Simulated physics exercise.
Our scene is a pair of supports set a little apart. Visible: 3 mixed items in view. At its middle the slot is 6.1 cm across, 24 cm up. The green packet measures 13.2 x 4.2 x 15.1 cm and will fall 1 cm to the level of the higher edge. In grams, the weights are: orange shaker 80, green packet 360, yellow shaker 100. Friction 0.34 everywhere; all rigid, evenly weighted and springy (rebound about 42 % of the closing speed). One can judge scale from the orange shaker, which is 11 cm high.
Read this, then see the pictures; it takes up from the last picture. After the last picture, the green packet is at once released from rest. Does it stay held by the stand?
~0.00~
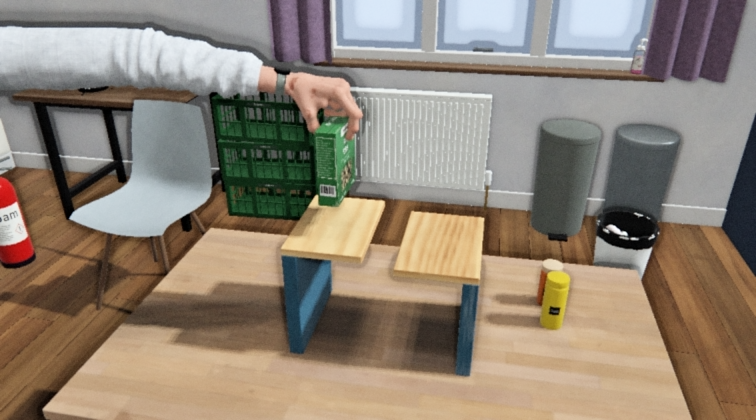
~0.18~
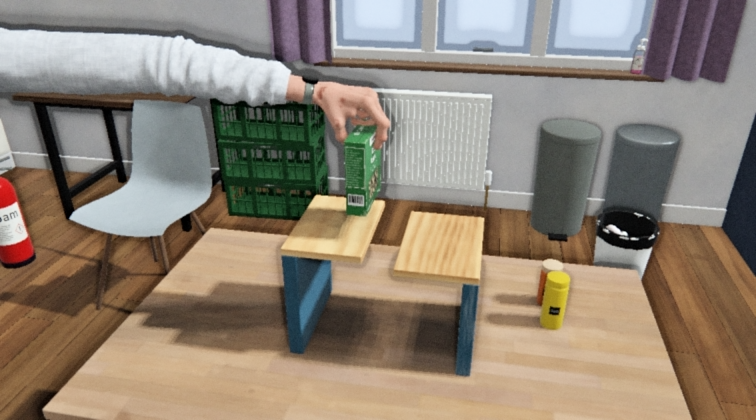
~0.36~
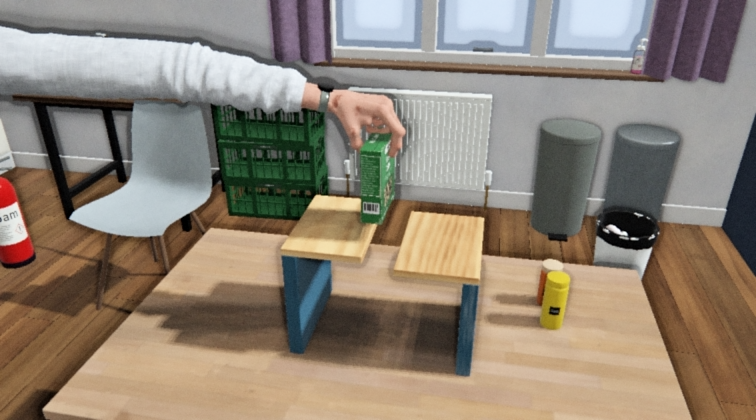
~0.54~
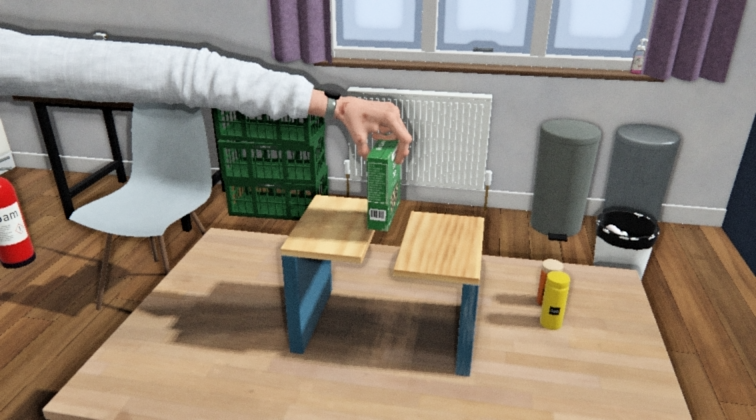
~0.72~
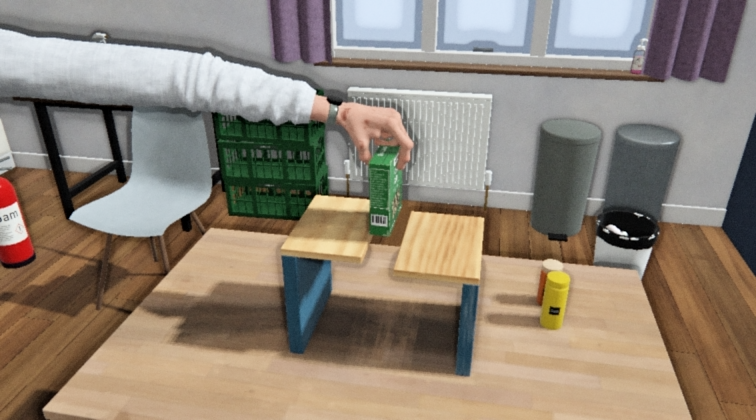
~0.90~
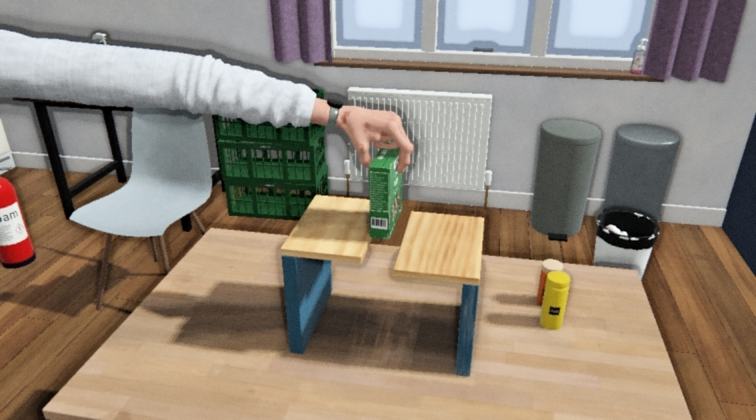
It gets to the bottom.
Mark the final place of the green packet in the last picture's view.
Roughly (386, 301).
Around 1.20 s, green packet shifted 20 cm near (386, 273).
Around 1.30 s, green packet shifted 23 cm near (386, 287).
Finally (2.0 s), not toppled but over 4 cm from the start, green packet; the other 2 still in place (within 4 cm). Final places as that camera would see them, green packet near (386, 301). The packet drops through.
